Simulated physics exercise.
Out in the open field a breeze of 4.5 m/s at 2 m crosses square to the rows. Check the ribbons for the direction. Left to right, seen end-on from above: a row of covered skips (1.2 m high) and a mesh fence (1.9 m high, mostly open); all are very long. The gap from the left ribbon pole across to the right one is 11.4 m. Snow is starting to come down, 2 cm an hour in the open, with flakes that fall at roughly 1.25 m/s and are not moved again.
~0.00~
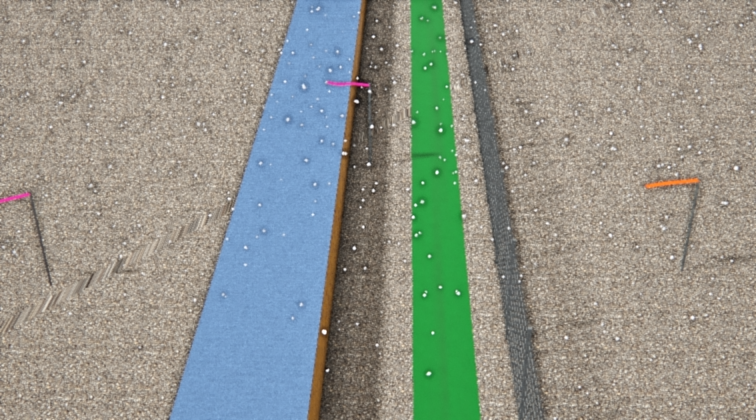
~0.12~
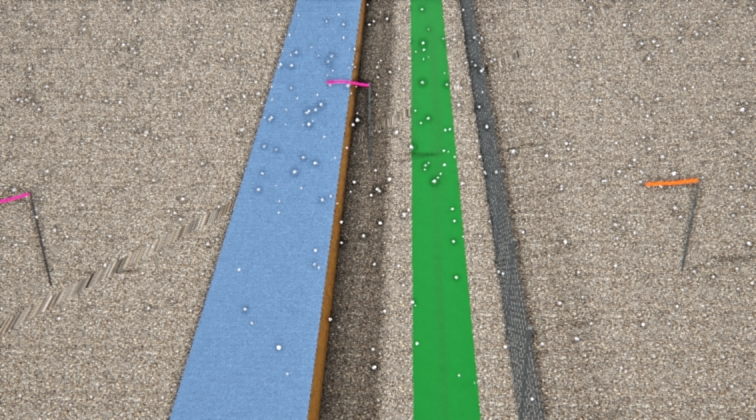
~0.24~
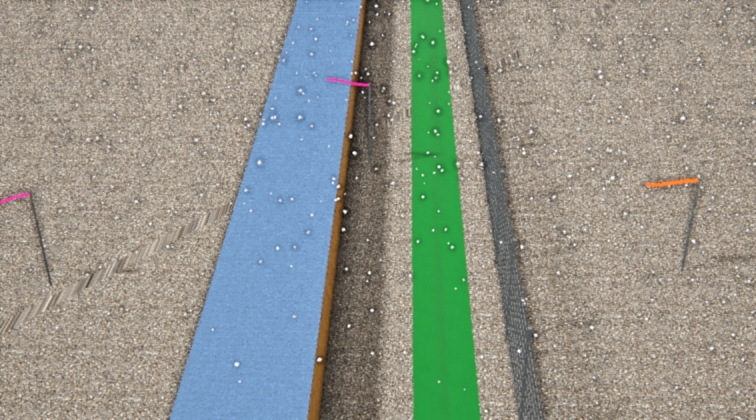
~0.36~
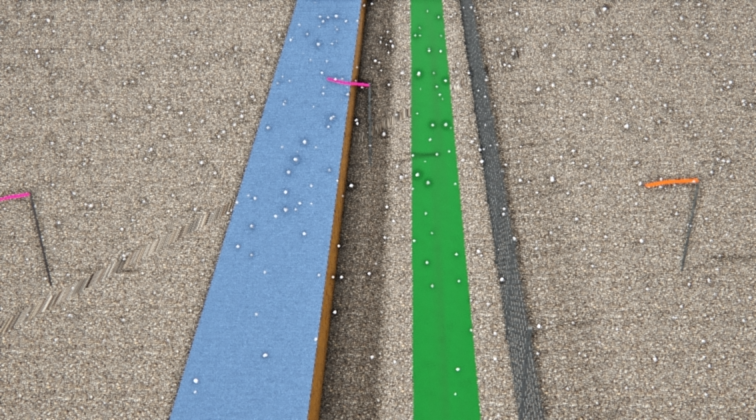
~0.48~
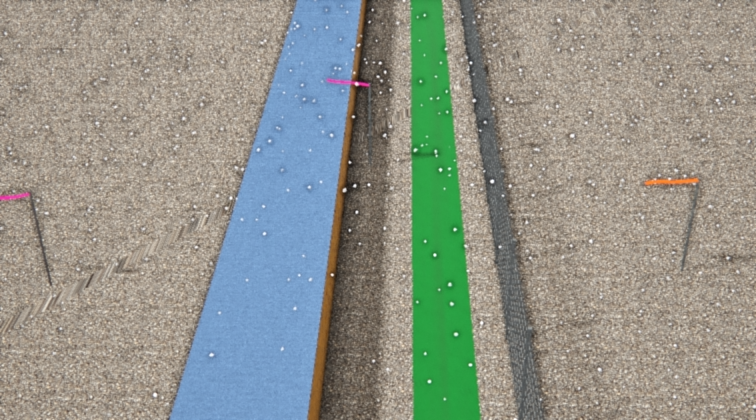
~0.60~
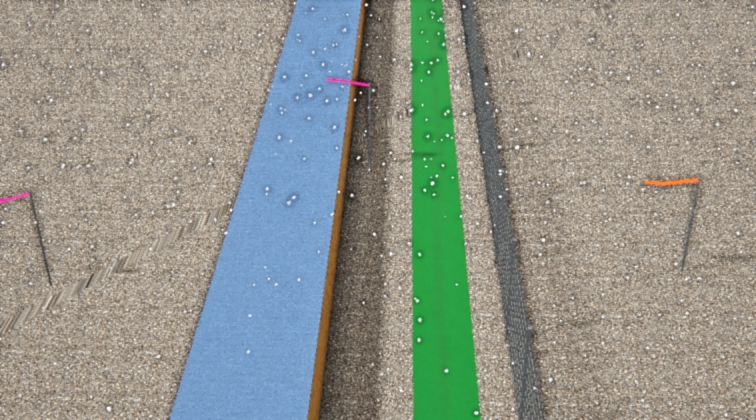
White flakes drifting over long blue, green and grey rows in a field, as pink and orange ribbons stream left, barely shifting.
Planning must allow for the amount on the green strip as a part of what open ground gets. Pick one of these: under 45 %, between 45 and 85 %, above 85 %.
I would pick more than 85 %.
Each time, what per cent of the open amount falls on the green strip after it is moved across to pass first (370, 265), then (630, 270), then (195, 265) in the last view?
In turn about 100 %, 100 %, 80 %.
10 minutes on, 3 mm on the green strip, 3 mm in the open.
30 minutes on, 10 mm on the green strip, 10 mm in the open.
60 minutes on, 19 mm on the green strip, 20 mm in the open, so the green strip has 95 % of the open amount; the left half of it has 93 %, the right half 97 %.
